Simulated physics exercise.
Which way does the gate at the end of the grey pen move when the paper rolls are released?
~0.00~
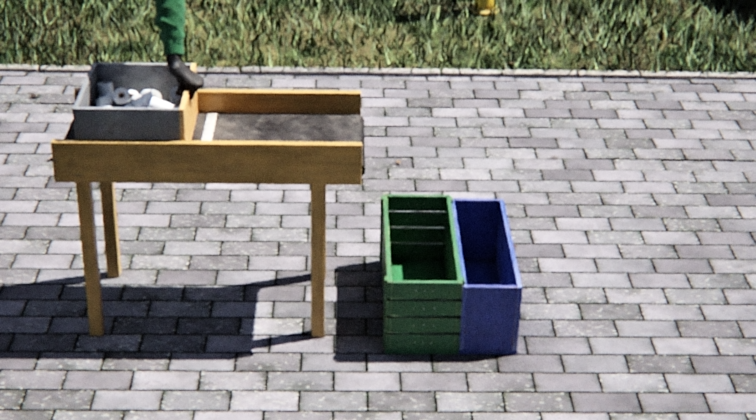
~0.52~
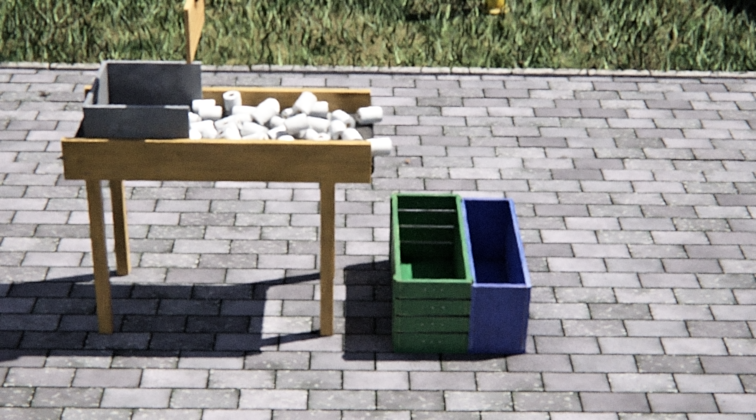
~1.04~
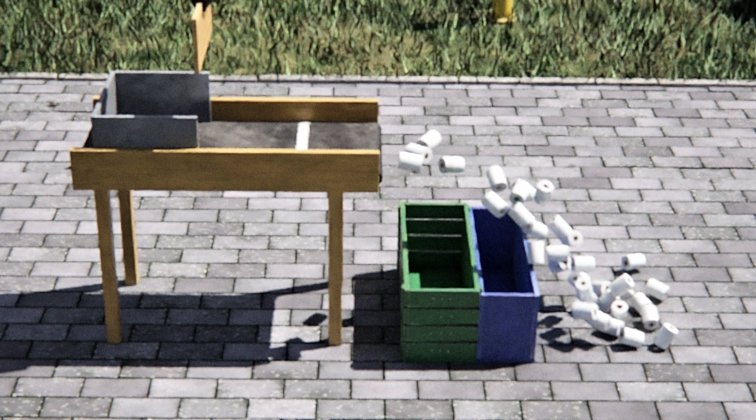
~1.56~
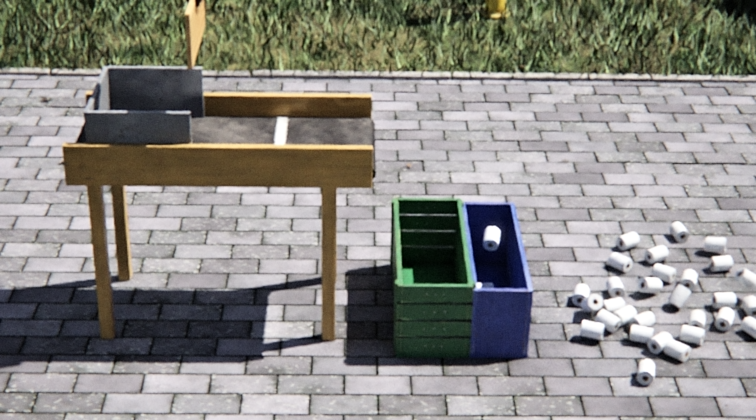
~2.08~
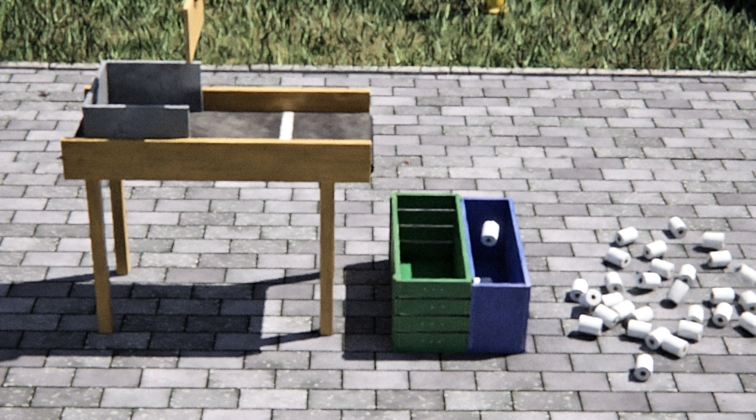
The gate moves up, ending above the right end of the grey pen.
